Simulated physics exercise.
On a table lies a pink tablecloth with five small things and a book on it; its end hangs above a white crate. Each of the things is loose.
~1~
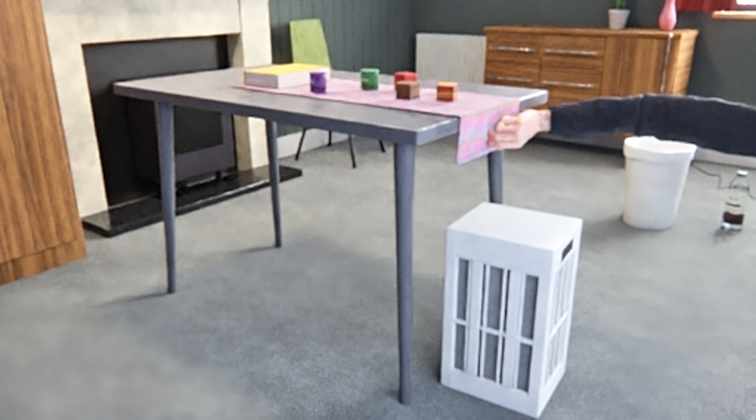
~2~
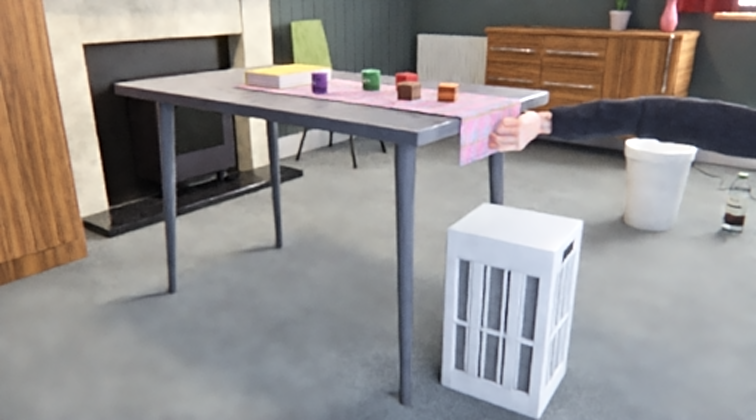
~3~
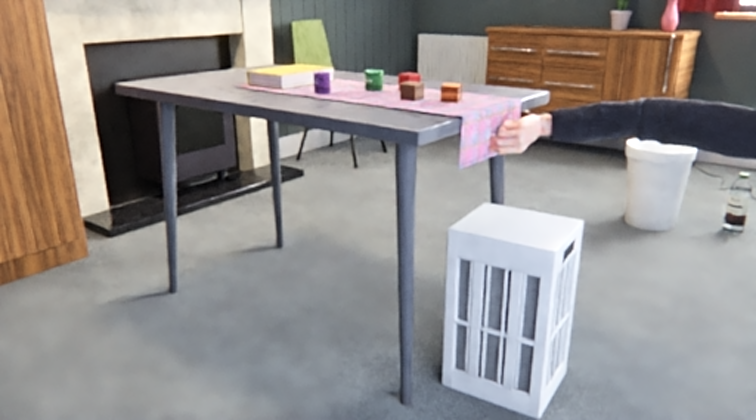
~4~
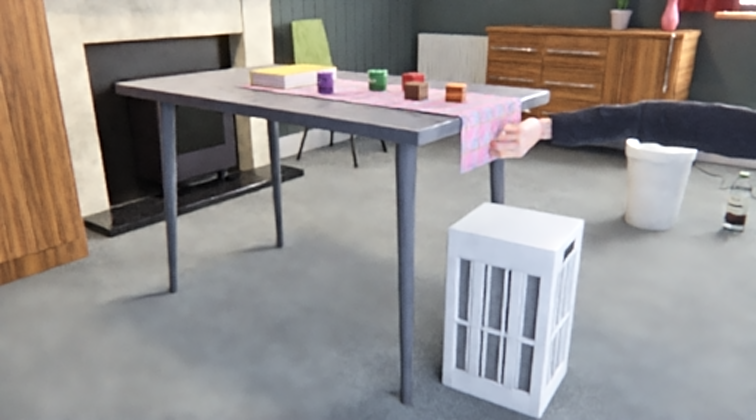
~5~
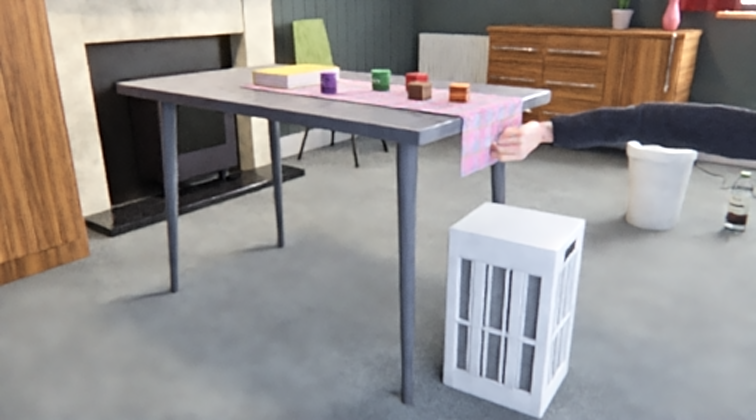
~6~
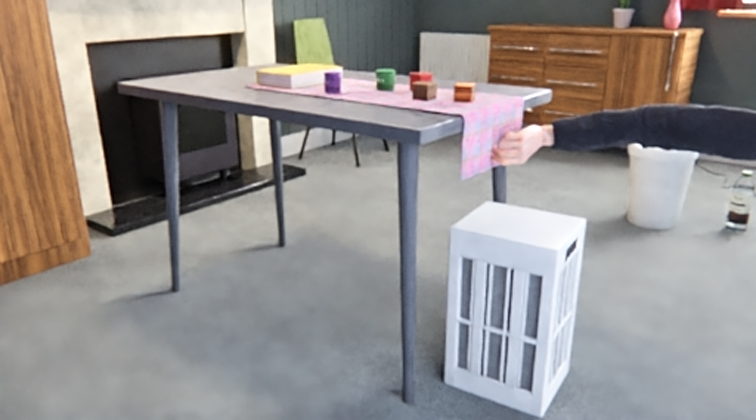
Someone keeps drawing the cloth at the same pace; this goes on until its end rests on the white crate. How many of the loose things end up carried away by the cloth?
The cloth carries away one.
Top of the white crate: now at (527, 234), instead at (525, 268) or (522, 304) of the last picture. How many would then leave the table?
Over the edge: 2, then 3.
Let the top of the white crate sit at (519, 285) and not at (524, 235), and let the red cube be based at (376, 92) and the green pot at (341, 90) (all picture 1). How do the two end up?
Result: Red cube still there, green pot still there.
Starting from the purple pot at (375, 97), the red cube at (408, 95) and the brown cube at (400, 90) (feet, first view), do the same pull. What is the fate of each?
The purple pot will stay where it is, the red cube will stay where it is, and the brown cube will stay where it is.
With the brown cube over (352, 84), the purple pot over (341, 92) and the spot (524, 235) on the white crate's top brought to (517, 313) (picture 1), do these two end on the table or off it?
Brown cube: Safe; purple pot: Safe.
Soon after, hem near (493, 180); all still up.
Then, hem near (492, 199); all still up.
Further on, hem on the crate; orange cube gone.
At rest, hem on the crate; orange cube gone. Over the edge go one.
